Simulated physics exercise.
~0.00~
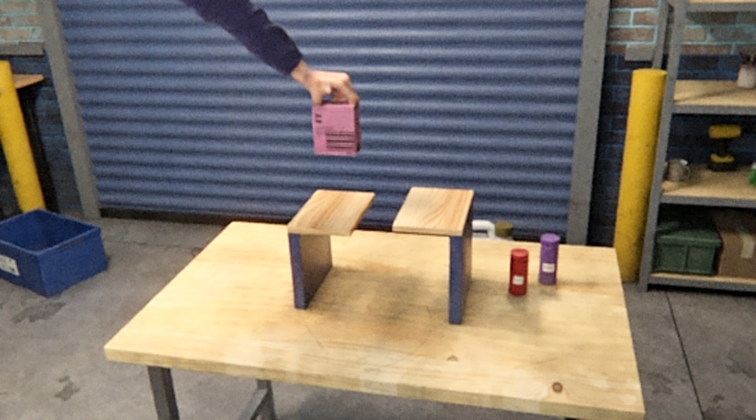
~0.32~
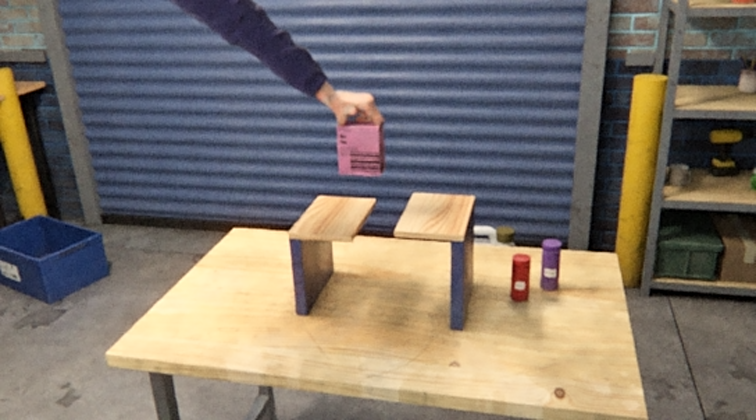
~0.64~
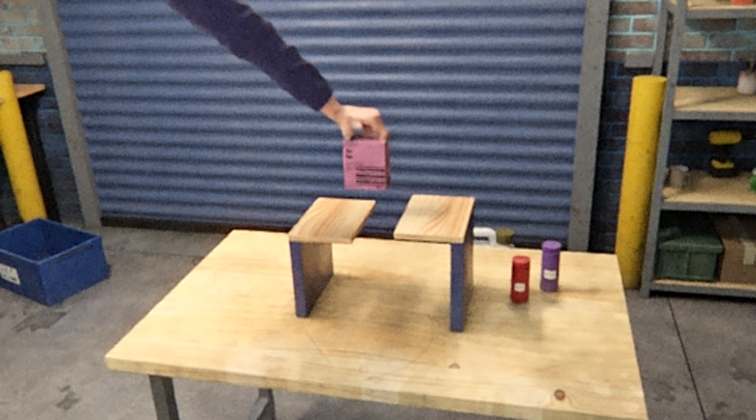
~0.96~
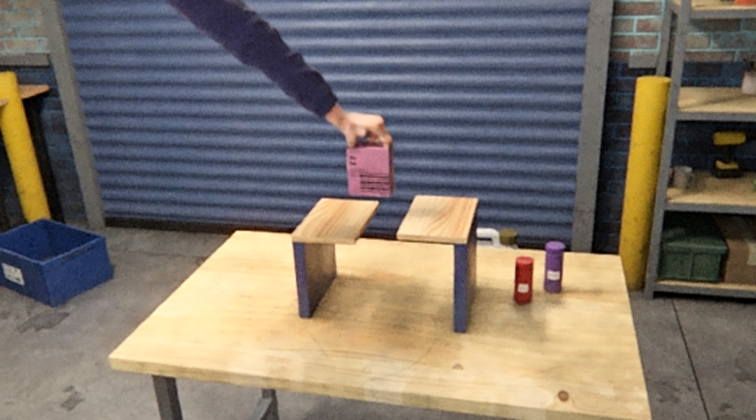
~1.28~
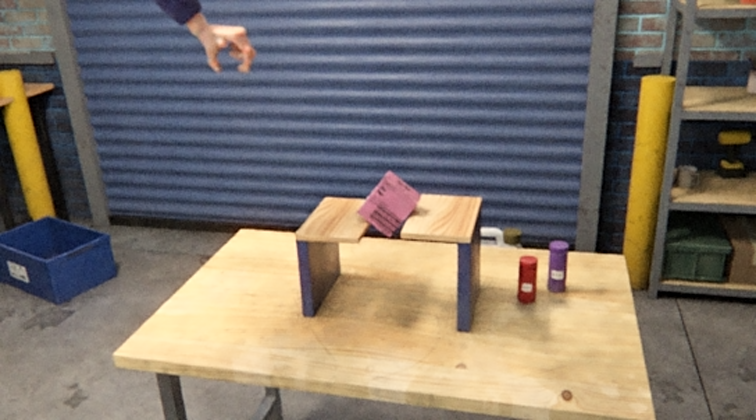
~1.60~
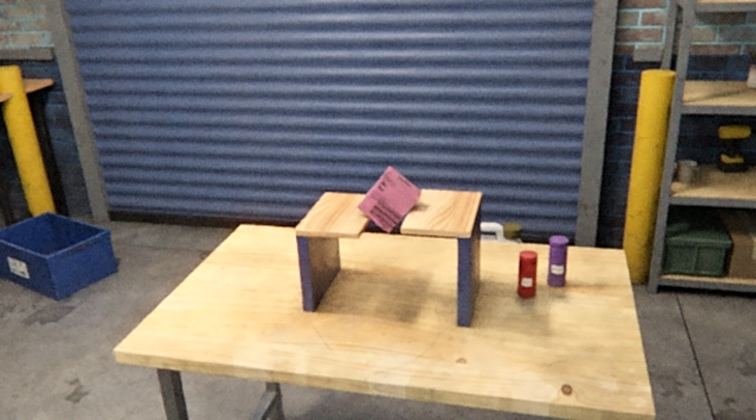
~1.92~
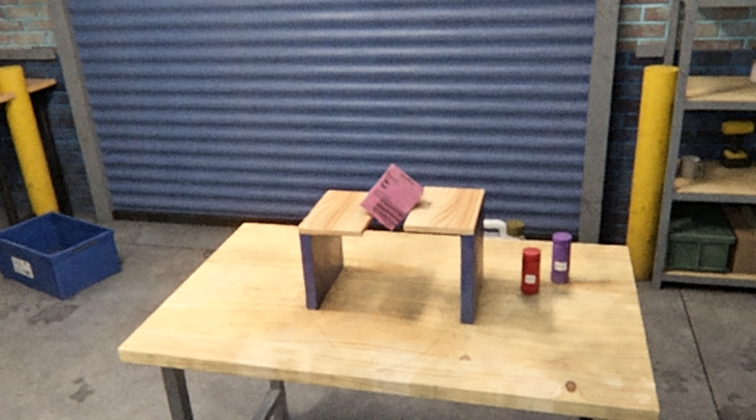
A pink packet, held upright by a hand, is lowered over the gap between two wooden-topped stands on a table and released. It tips and lodges leaning in the gap as the hand withdraws, while the red and purple shakers stay in place.
